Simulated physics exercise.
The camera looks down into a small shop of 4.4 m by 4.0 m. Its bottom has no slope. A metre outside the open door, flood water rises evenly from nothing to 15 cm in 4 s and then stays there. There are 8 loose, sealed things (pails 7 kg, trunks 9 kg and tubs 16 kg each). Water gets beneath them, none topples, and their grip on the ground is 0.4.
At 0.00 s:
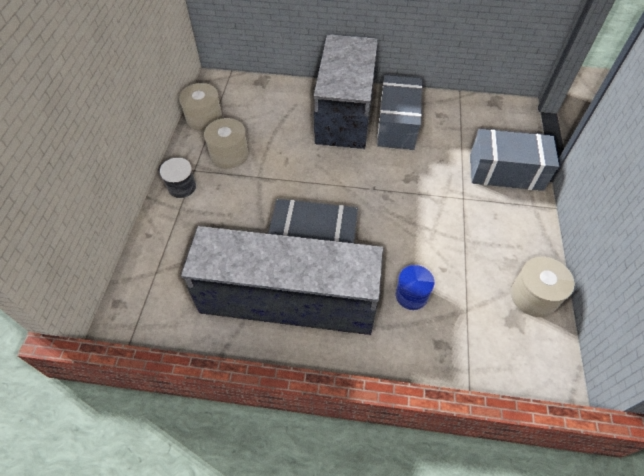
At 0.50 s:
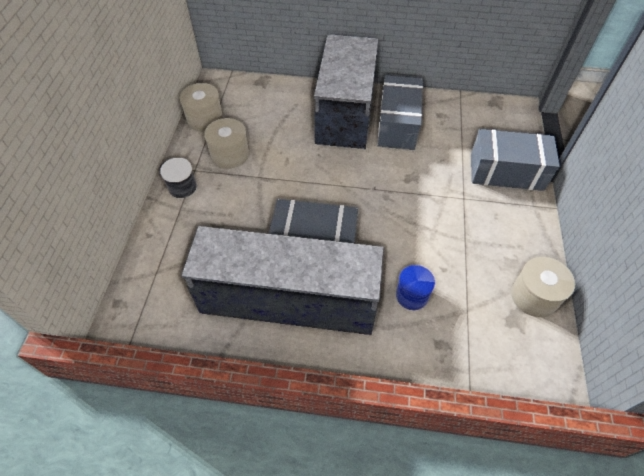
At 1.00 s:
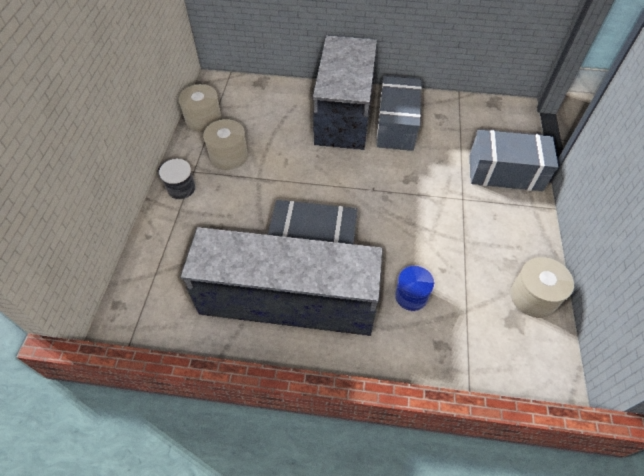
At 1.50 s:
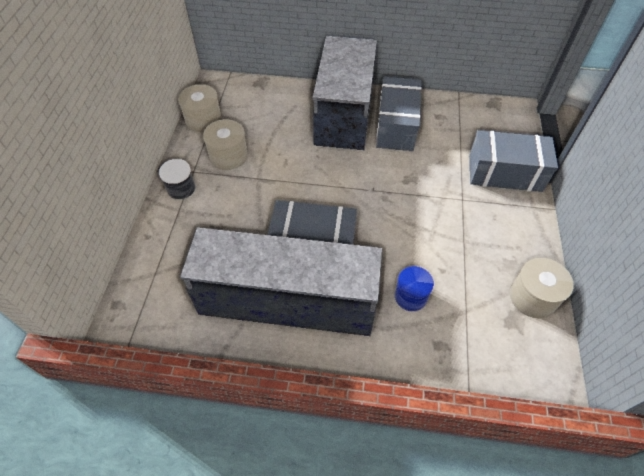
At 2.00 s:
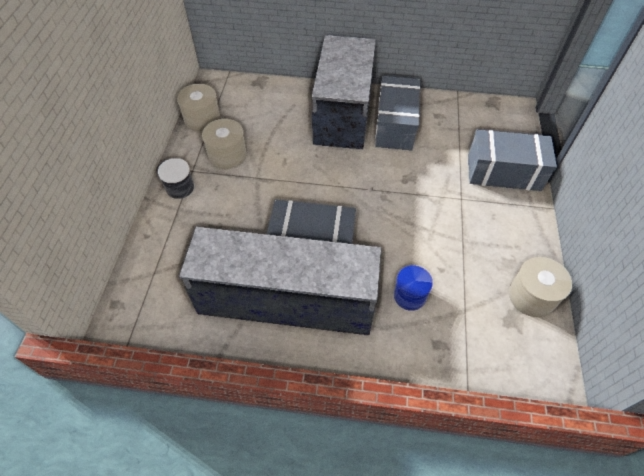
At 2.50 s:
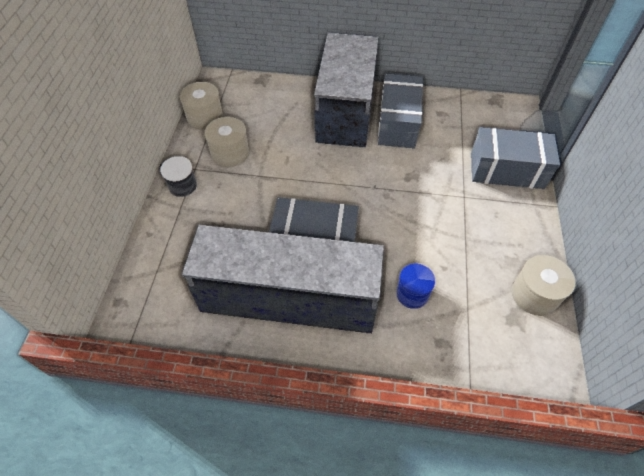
Small brick-walled shop seen from above, with trunks, tubs and a blue pail sitting still as water lies outside.
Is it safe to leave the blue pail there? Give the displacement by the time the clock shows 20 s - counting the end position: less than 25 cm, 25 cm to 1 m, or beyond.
The blue pail holds its place.
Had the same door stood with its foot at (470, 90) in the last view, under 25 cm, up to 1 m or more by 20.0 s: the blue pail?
Then the blue pail gets carried off.
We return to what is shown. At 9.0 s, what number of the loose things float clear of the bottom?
I count 2.
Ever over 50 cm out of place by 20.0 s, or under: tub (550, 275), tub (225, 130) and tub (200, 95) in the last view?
In turn: Less, under, less.
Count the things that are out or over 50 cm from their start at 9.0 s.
3 of them.
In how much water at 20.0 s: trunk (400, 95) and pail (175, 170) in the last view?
About 9 and 10 cm.
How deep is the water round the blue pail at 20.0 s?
About 7 cm.
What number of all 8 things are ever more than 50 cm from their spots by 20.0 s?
4 of them.
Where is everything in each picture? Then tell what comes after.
The blue pail at (417, 280) rests on the ground; 0.0 m2 under water; 0 of 8 have shifted, in the first picture.
The blue pail at (417, 280), on the bottom; 0.0 m2 under water; 0 of 8 have shifted, in the second picture.
The blue pail at (416, 281) rests on the ground; 0.0 m2 under water; 0 of 8 have shifted, in the third picture.
The blue pail at (416, 282), on the bottom; 0.0 m2 under water; 0 of 8 have shifted, in the fourth picture.
The blue pail at (415, 281) rests on the ground; water covers 0.0 m2; 0 of 8 have shifted, in the fifth picture.
The blue pail at (418, 279) rests on the ground; water covers 0.2 m2; 0 of 8 have shifted, in the sixth picture.
After 4.0 s the blue pail is near (418, 279), 0.0 m from its start, aground; 0 afloat.
After 9.0 s the blue pail is near (418, 279), 0.0 m from its start, aground; 2 afloat.
After 16.0 s the blue pail is near (418, 279), 0.0 m from its start, aground; 3 afloat.
After 20.0 s the blue pail is near (418, 279), 0.0 m from its start, aground; 5 afloat.
